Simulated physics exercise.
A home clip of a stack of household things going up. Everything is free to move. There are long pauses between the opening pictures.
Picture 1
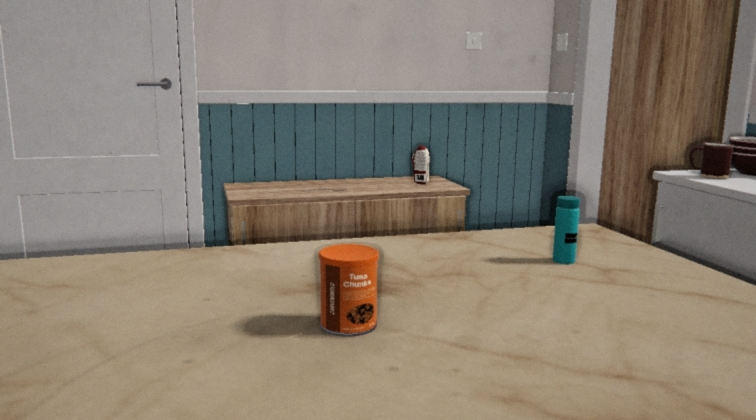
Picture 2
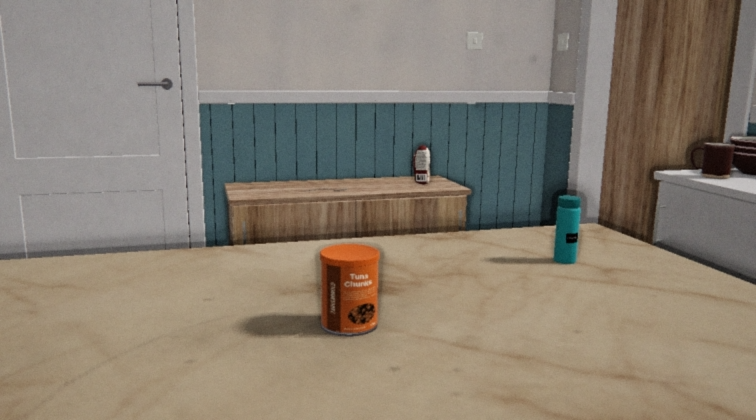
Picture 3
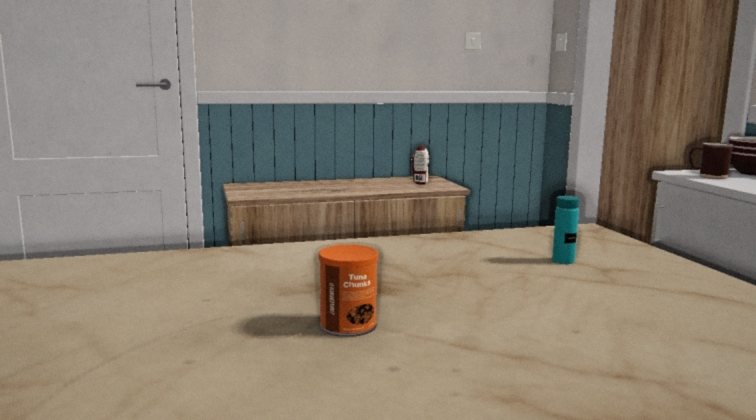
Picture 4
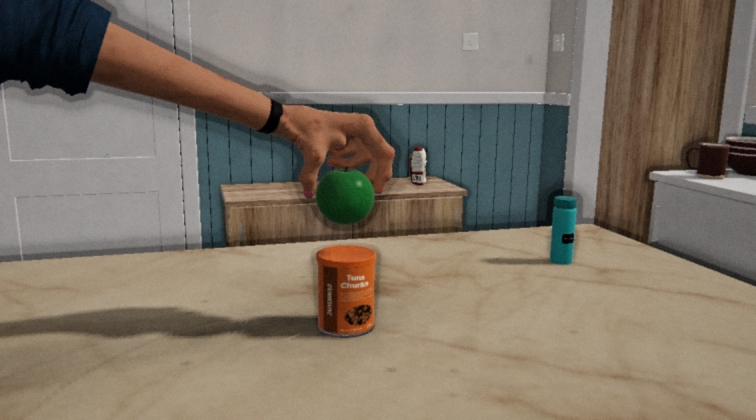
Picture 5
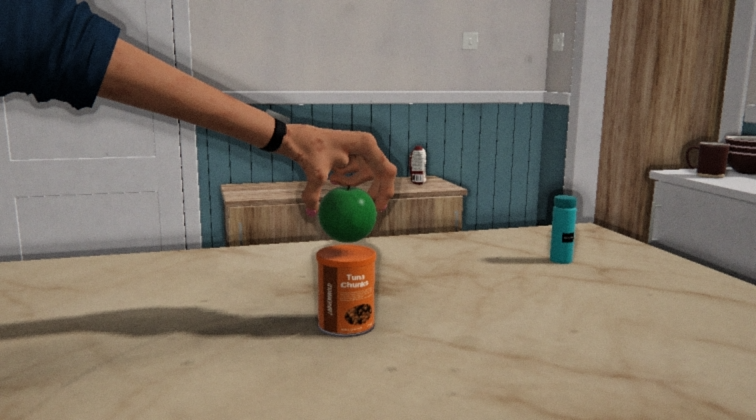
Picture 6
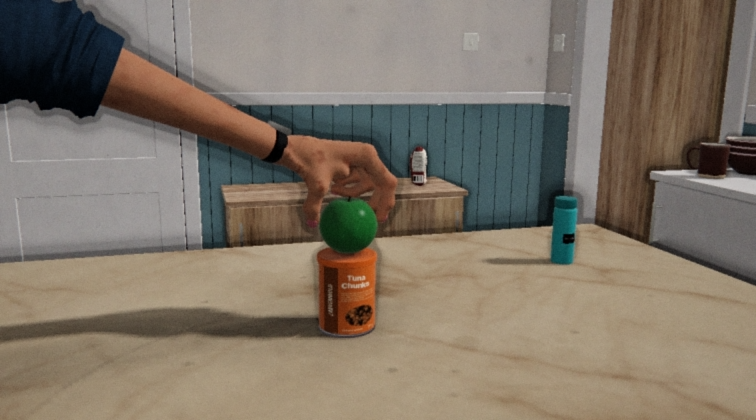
An orange tin sat alone near the middle of a pale countertop, then a hand reached in from the left holding a green apple and lowered it onto the lid, keeping its grip.
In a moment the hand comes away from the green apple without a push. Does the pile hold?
Here the pile keeps its balance.
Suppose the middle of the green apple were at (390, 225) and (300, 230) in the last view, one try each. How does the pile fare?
First try: It gives way; second try: It comes apart.
Then, 0.20 s on from there, no change.
Then, 0.40 s on from there, green apple resting near (348, 226).
In the end, all 3 unmoved. At the end, from the last picture's camera, green apple near (348, 226). The pile stays up.
